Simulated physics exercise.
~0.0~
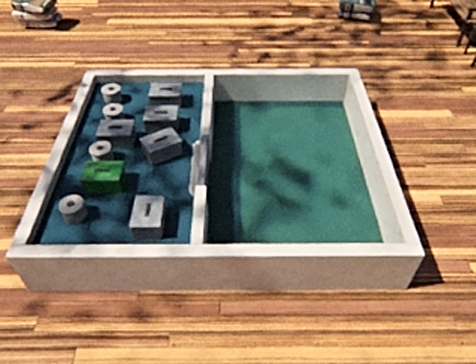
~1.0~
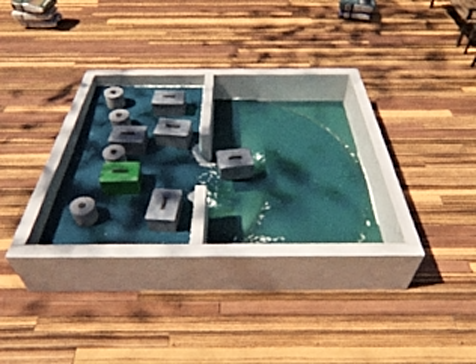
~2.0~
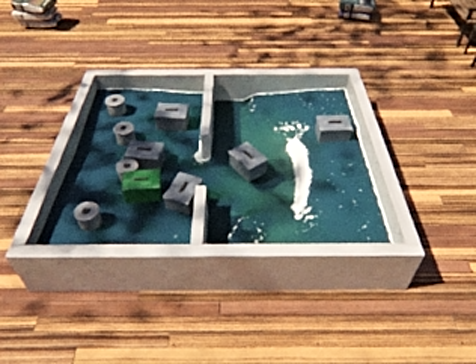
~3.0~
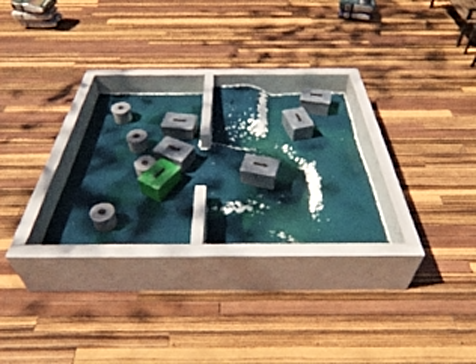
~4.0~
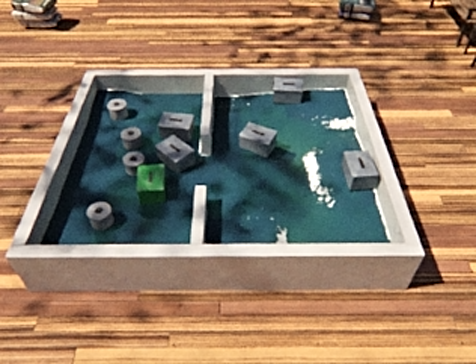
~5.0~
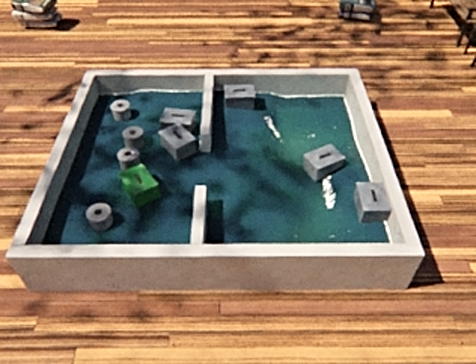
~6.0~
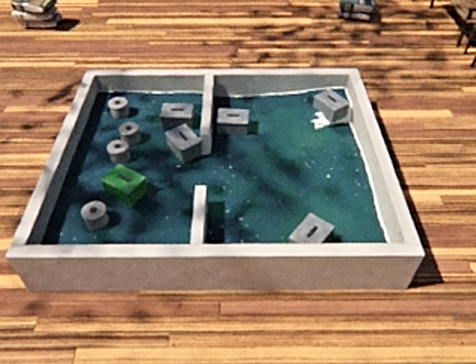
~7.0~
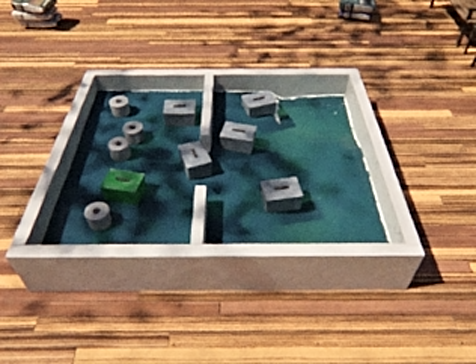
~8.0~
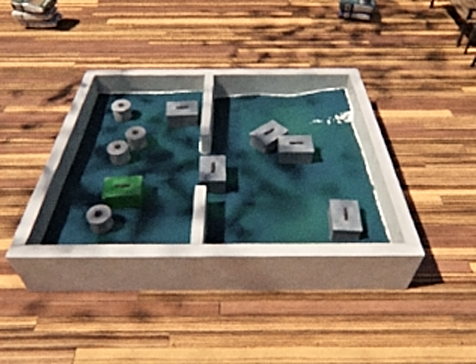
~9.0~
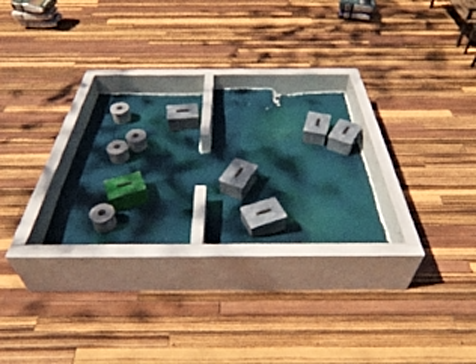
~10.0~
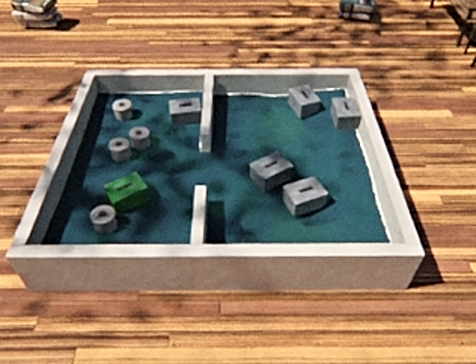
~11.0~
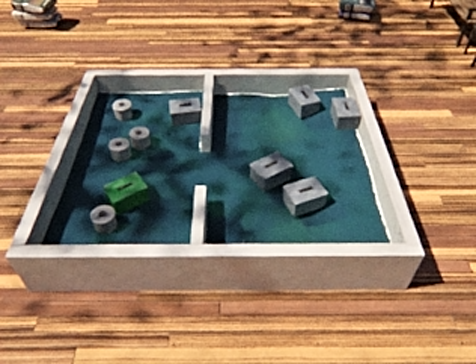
In a divided tank, water surges and four gray blocks drift right while the green one stays left.
